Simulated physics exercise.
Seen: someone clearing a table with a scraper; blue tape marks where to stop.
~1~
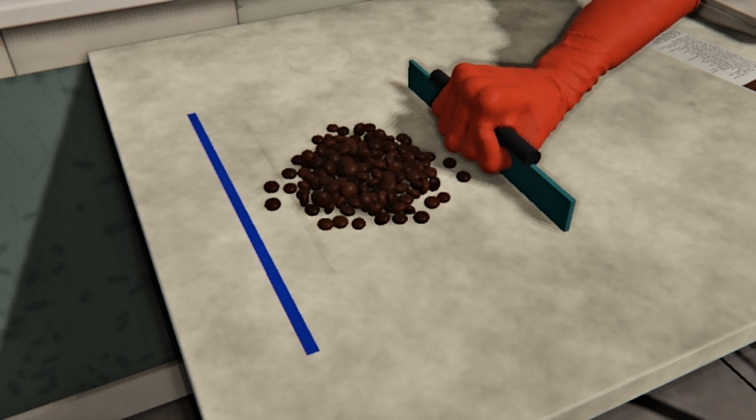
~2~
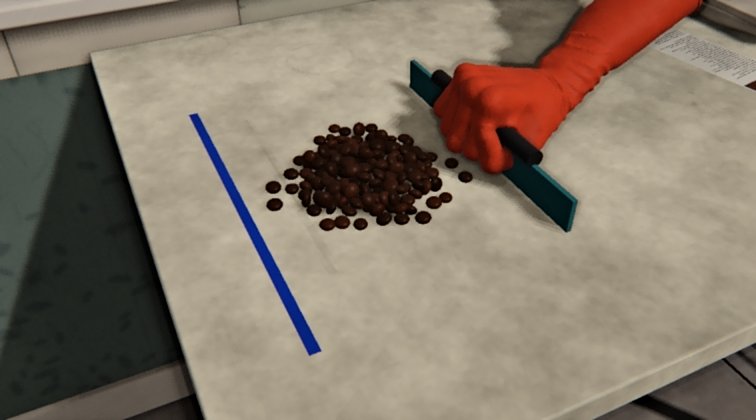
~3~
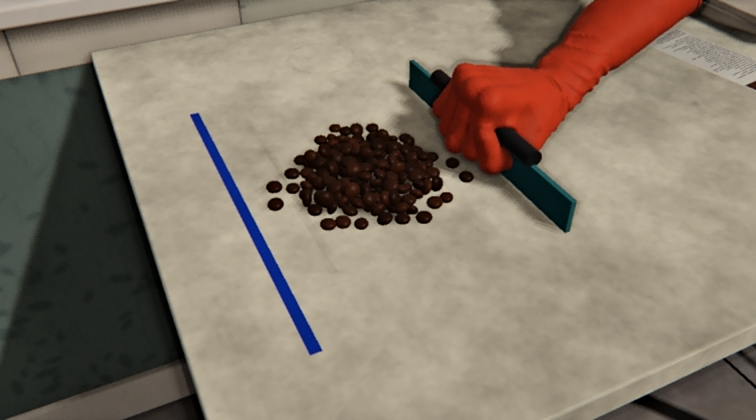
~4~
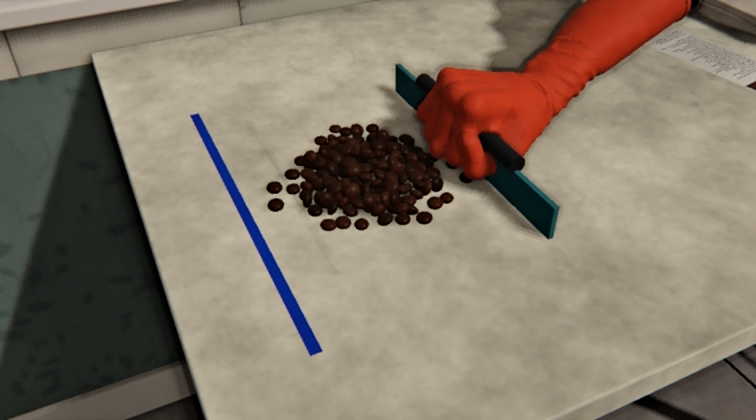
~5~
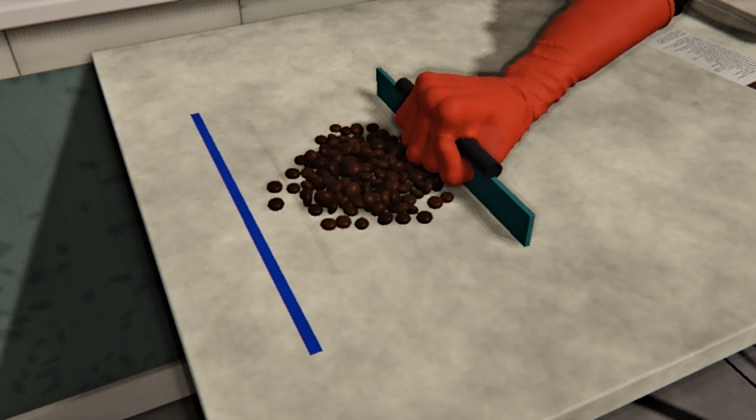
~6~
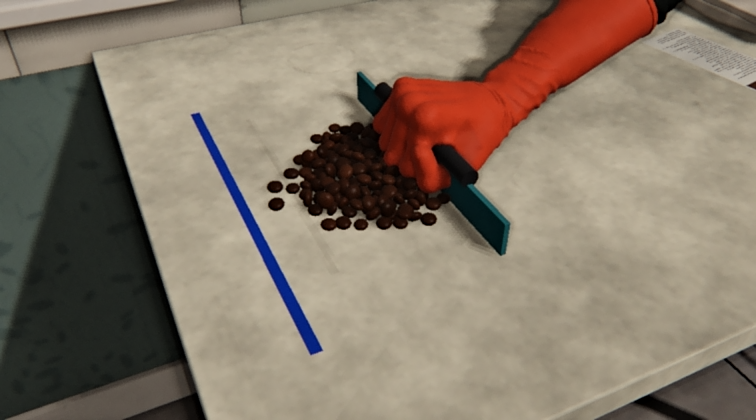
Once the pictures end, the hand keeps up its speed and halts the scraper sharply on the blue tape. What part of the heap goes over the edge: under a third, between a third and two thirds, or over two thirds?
Over the end goes not even a third.
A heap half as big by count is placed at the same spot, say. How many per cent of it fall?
About 0 %.
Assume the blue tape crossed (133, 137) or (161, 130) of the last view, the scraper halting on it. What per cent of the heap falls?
The first gives 100 %, the second 70 %.
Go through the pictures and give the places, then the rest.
Scraper near (556, 203), at rest; blue tape near (195, 122), about a palm's width from the edge; edge at (146, 241); the heap near (362, 175), flat chocolate drops, in the first picture.
Scraper near (558, 203), at rest, in the second picture.
Scraper near (557, 203); the heap near (365, 175), in the third picture.
Scraper near (540, 209), in the fourth picture.
Scraper near (517, 217); the heap near (366, 175), only a few pushed along, in the fifth picture.
Scraper near (493, 225); blue tape near (199, 122); edge at (150, 241); the heap near (363, 176), near a third pushed along, in the sixth picture.
Shortly afterwards, scraper still moving, near (329, 160); heap all on the table, its front near (218, 221).
Next, scraper stopped at the blue tape; heap a little over the edge.
Some moments later, scraper stopped at the blue tape; heap near a quarter over the edge.
In the end, scraper stopped at the blue tape; heap near a quarter over the edge.
